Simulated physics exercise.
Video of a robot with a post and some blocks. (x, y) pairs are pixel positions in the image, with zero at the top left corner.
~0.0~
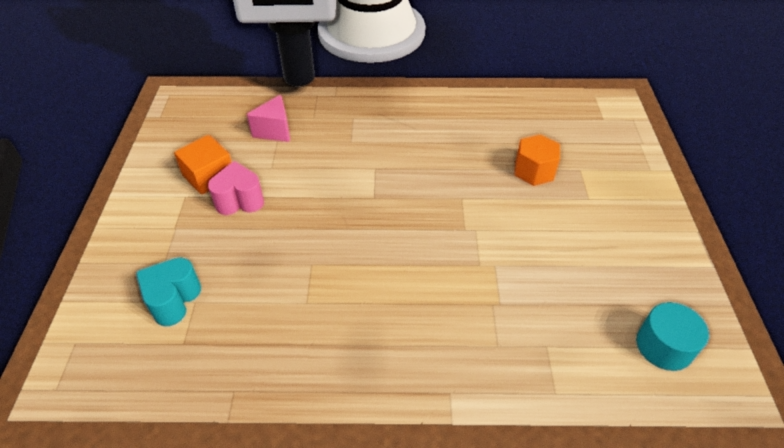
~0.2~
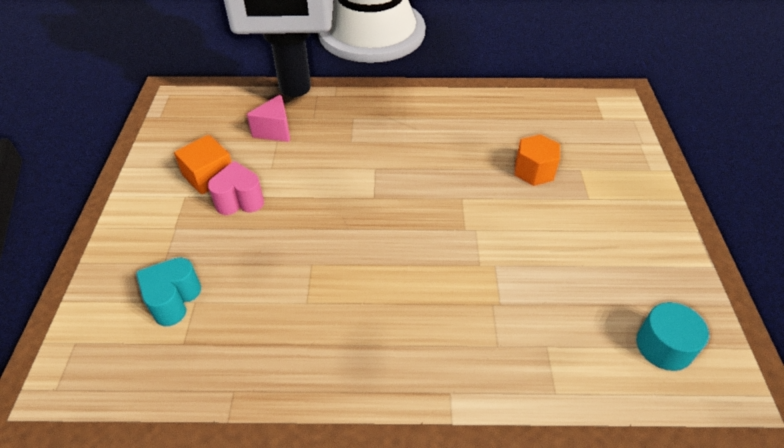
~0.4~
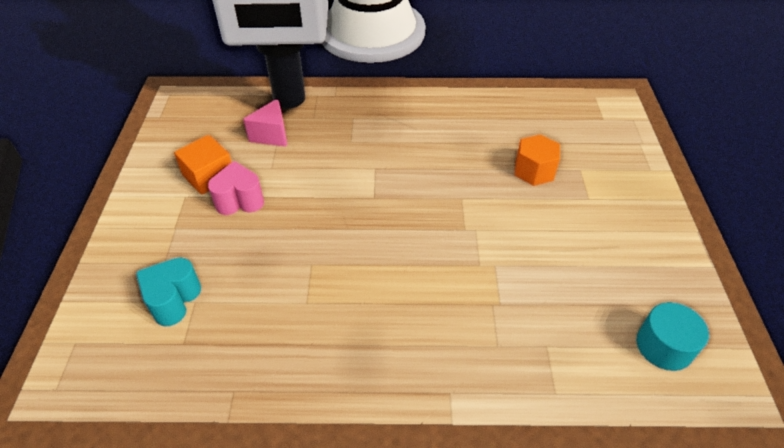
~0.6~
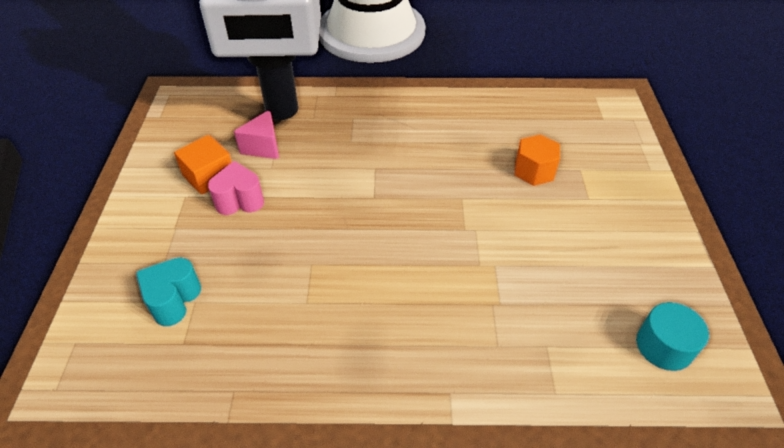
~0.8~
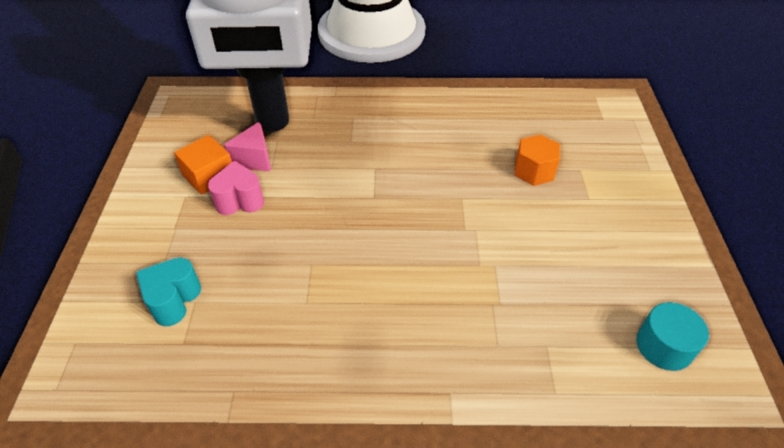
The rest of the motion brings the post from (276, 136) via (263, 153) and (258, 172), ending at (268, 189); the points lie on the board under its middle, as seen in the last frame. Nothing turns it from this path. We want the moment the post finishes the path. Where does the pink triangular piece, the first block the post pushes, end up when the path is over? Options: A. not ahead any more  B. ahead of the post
Option A.
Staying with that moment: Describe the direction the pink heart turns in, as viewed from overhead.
Seen from above, counterclockwise.
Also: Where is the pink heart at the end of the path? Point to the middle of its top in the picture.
It should be at about (231, 197).
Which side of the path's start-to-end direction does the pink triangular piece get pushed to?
Facing the way the path runs, start to end, you'll find the pink triangular piece has shifted right.
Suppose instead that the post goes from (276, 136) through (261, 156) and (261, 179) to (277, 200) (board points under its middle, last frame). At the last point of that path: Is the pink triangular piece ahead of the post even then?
No - that is not the case.
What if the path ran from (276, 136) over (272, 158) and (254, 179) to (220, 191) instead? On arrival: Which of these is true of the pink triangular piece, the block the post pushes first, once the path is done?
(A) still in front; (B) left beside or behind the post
A.
What follows on the original path. Halfway along, post at (255, 149); orange square block at (194, 159), turned 35° clockwise; pink heart at (233, 186); pink triangular piece at (231, 158), turned 40° anticlockwise.
At the end, post at (265, 176); orange square block at (191, 160), turned 45° clockwise; pink heart at (231, 197), turned 25° anticlockwise; pink triangular piece at (226, 171), turned 15° anticlockwise.
